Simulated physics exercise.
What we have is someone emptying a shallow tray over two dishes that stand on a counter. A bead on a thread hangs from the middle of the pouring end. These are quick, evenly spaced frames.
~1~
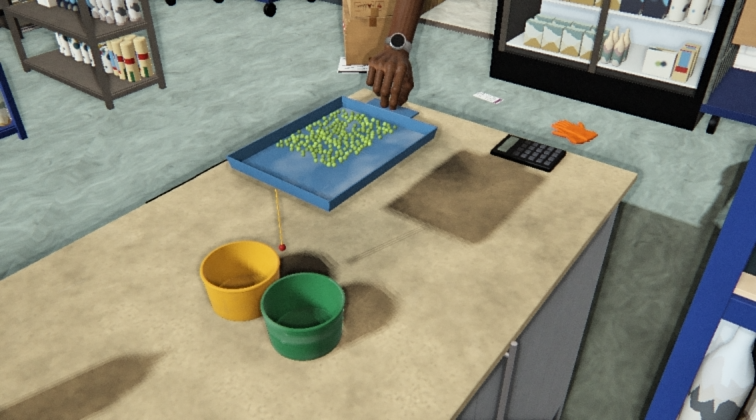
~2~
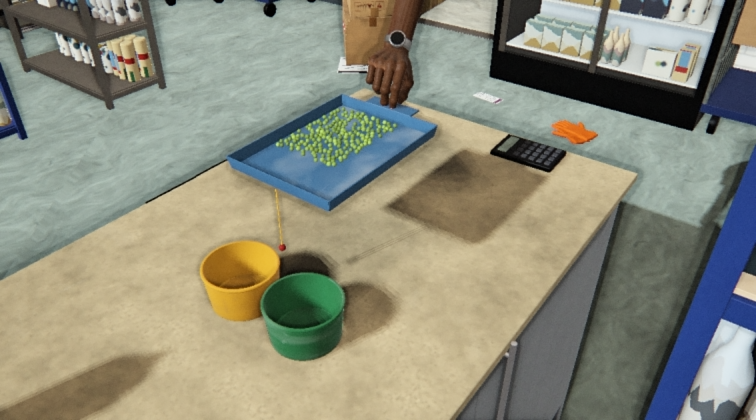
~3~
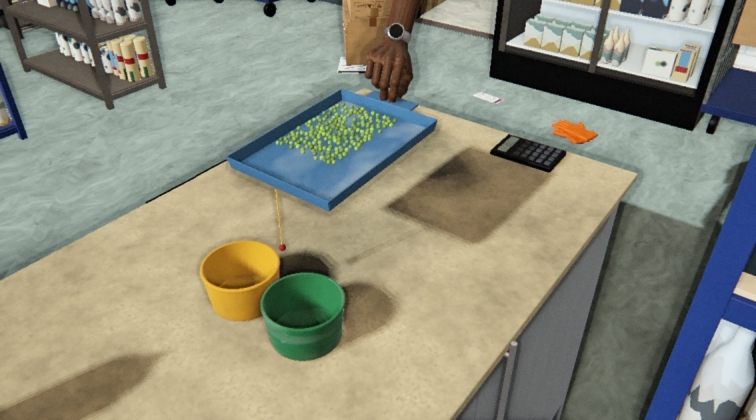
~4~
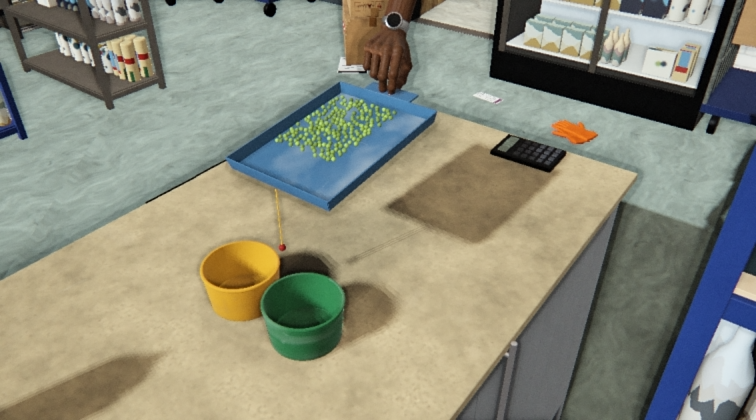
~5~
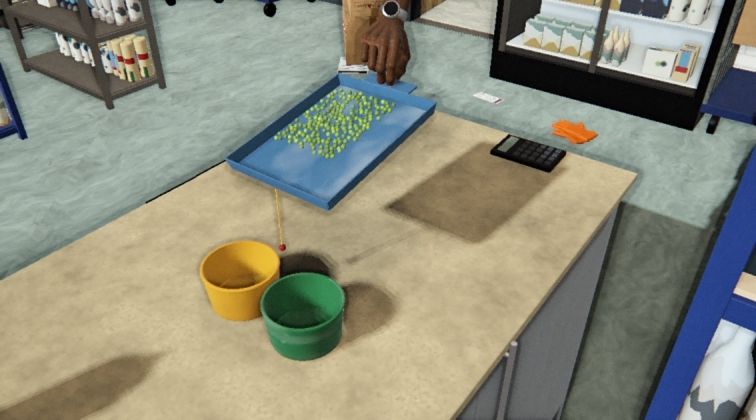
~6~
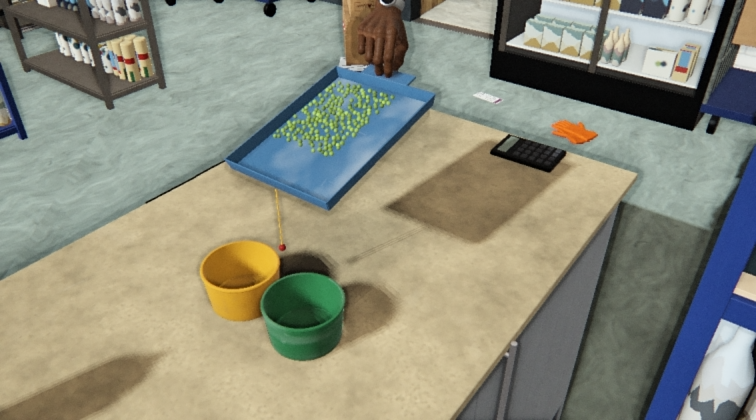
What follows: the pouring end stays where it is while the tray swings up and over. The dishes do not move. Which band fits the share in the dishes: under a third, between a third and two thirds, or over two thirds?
The two hold over two thirds of the load.
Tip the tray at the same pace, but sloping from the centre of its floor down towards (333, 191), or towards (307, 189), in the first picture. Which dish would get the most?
The first try: The dish on the right. The second: Right.
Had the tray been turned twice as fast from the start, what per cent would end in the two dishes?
Near 70 %.
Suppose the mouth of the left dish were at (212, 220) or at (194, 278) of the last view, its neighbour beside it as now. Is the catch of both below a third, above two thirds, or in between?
In turn: In the middle band; under a third.
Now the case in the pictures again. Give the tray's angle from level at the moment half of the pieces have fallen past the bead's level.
Around 105° of tilt.
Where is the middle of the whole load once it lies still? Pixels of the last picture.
Around (238, 295).
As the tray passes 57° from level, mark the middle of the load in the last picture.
At about (258, 171).
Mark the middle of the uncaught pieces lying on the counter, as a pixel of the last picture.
Around (205, 277).
Soon after the last picture, tray tipped steeply; nearly all on the tray; a stray few in the right dish; a stray few in the left dish; a stray few outside both; a stray few in the air.
A little later, tray tipped right over; most on the tray; a stray few in the right dish; a stray few in the left dish; a stray few outside both; a small part in the air.
Later still, tray tipped past a quarter turn; a small part in the right dish; most in the left dish; about a quarter outside both.
At rest, tray tipped past a quarter turn; a small part in the right dish; most in the left dish; about a quarter outside both.
